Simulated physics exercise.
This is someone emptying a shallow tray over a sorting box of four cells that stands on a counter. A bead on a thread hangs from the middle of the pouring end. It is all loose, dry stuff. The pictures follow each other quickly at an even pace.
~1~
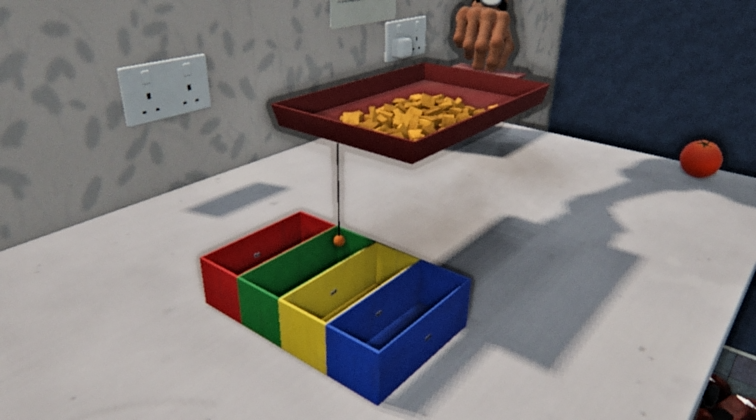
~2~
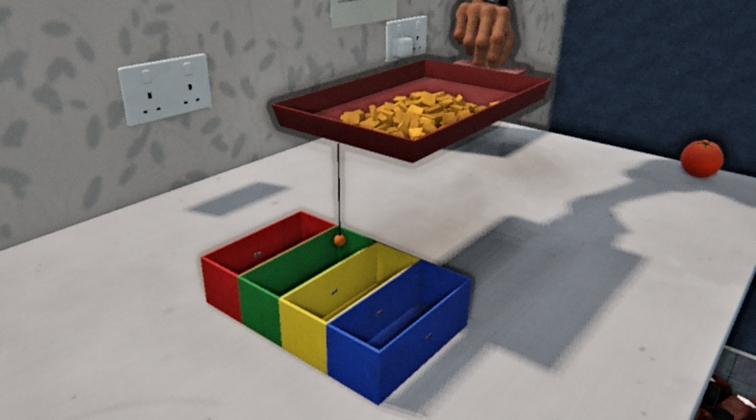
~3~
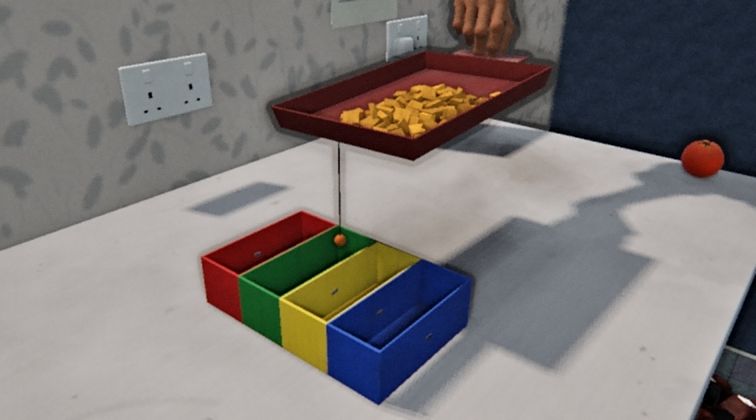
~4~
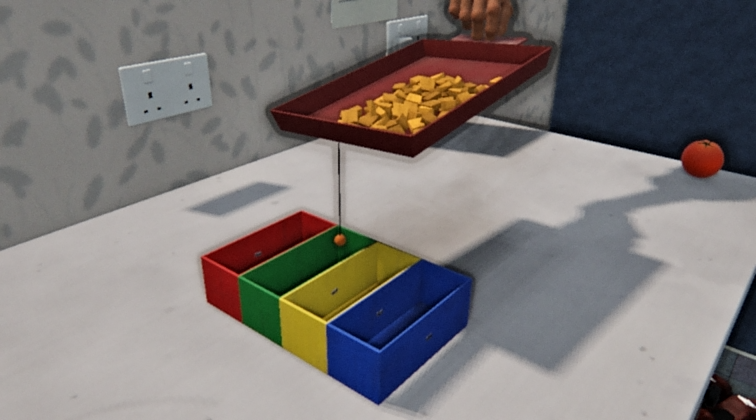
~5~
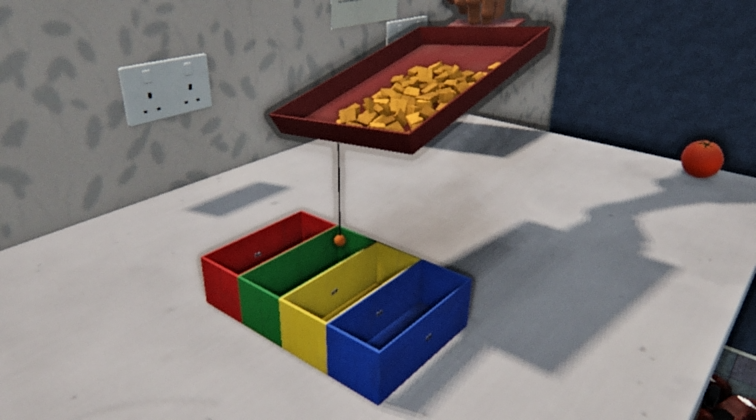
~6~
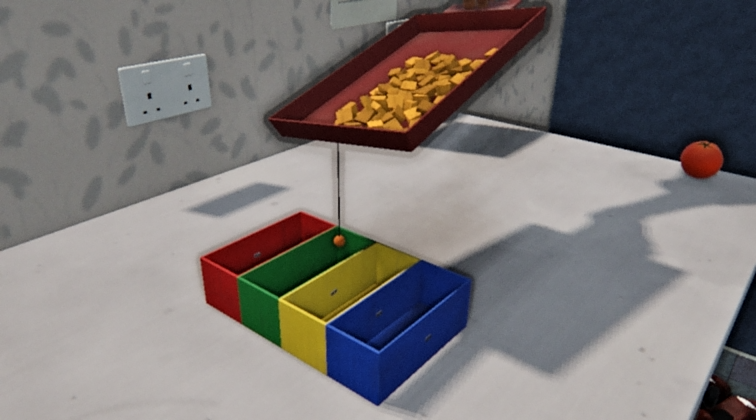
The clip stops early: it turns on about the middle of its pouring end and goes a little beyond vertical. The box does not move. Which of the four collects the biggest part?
Fullest: The red cell.
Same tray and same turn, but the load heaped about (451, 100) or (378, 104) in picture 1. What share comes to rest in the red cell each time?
First some 70, then 80 per cent.
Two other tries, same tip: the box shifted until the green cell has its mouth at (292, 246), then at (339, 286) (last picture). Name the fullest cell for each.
In turn: The green one; the red cell.
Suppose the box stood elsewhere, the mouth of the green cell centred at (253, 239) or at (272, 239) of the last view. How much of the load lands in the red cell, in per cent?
The first gives 0 %, the second 0 %.
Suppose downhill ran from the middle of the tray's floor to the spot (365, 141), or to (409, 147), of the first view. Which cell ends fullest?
First the yellow one, then the blue cell.
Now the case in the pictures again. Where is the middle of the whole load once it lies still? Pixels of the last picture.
Around (273, 277).
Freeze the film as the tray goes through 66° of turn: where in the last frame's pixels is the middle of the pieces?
Close to (317, 112).
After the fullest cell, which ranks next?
Next in line is that green cell.
Soon after the last picture, tray tipped steeply; nearly all on the tray; a stray few falling or outside the box.
A little later, tray tipped past a quarter turn; about half on the tray; about a third in the red cell; a stray few in the green cell; a small part falling or outside the box.
Later still, tray tipped past a quarter turn; most in the red cell; about a quarter in the green cell; a stray few falling or outside the box.
At rest, tray tipped past a quarter turn; most in the red cell; about a quarter in the green cell; none in the blue cell; none in the yellow cell; a stray few outside the box.
